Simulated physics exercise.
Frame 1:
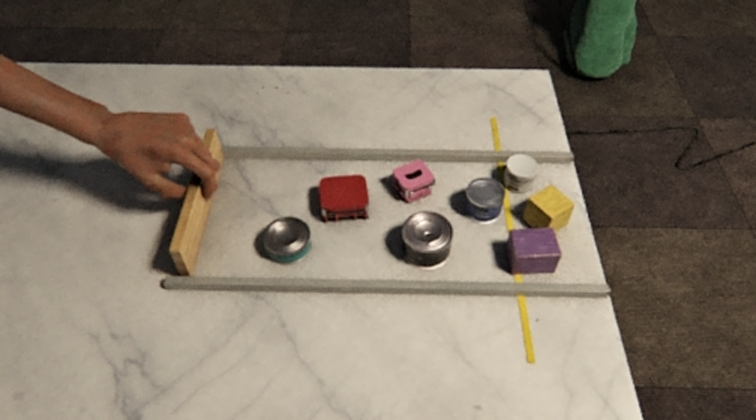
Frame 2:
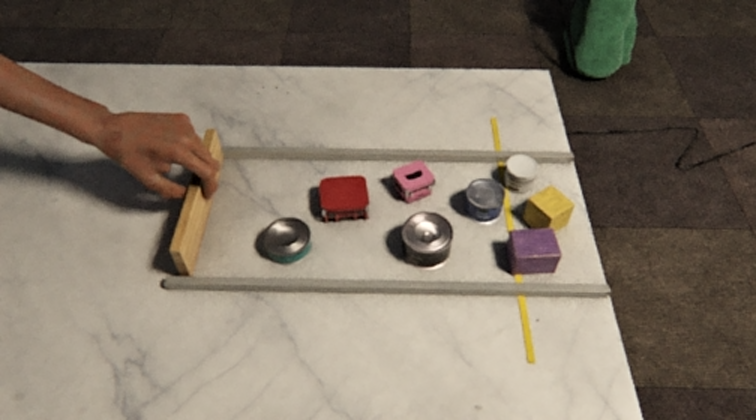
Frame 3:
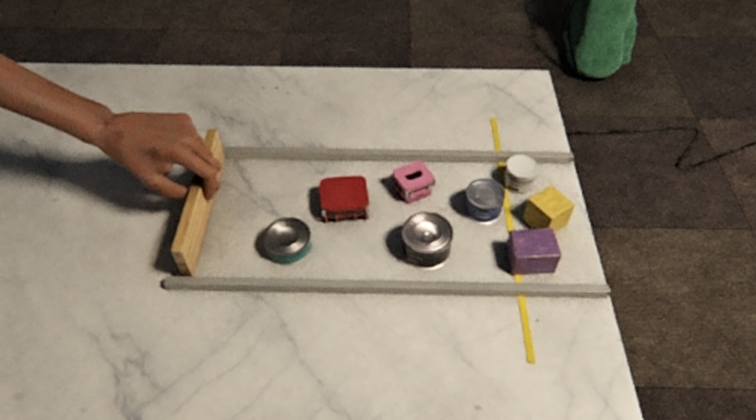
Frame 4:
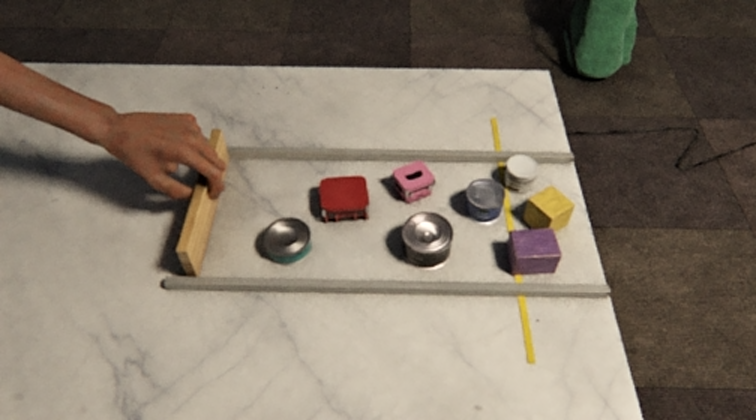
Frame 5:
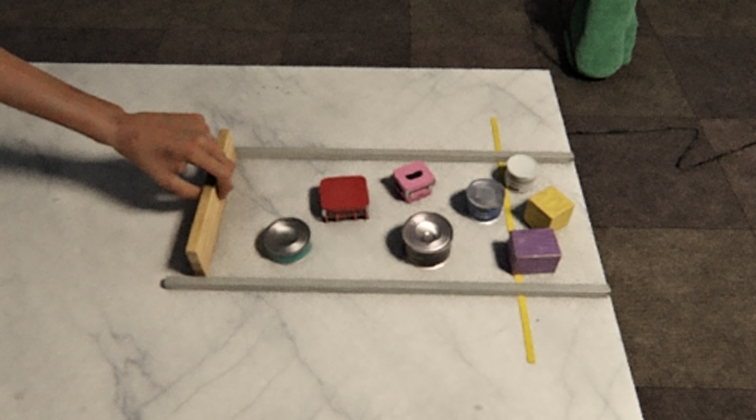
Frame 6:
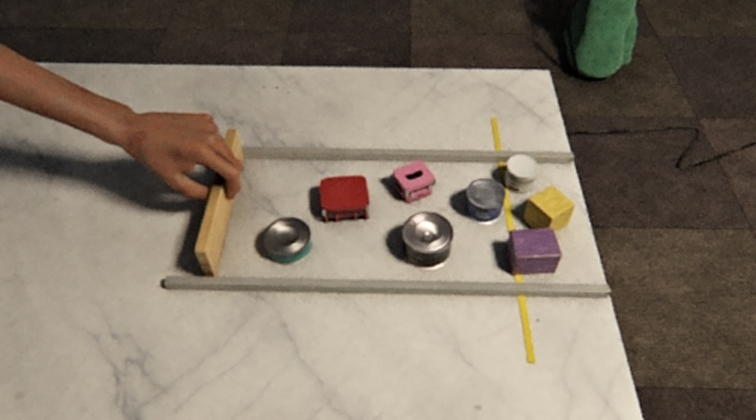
The clip opens on a hand gripping a wooden board at the left end of two rails on a marble surface, with eight small objects scattered between them. After barely moving at first, the hand slides the board slightly right, while the objects stay still.
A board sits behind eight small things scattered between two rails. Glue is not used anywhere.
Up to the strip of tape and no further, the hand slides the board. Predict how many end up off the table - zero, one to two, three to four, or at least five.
There will be one or two losses over the edge.
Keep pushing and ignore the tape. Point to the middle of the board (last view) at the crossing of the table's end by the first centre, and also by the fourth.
About (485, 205) and about (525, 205).
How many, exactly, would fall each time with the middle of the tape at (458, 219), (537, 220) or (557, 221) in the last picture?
0, 4, 5.
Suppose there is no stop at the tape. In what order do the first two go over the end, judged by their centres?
In order: The purple block, the yellow block.
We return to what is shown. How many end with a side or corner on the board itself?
At rest, 3 are in contact.
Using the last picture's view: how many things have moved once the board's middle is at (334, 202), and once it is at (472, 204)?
One spot: 2. Other spot: 7.
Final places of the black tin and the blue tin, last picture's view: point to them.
Black tin: About (588, 239); blue tin: About (575, 199).
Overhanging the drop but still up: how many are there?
Tally: 2.
Soon after, none off yet; yellow block at rest near (549, 212); white tub at rest near (521, 174); purple block at rest near (533, 251).
After that, none off yet; yellow block at rest near (549, 212); white tub at rest near (521, 174); purple block moving near (538, 252).
In the end, the number that fall off is one or two; gone, purple block and yellow block.
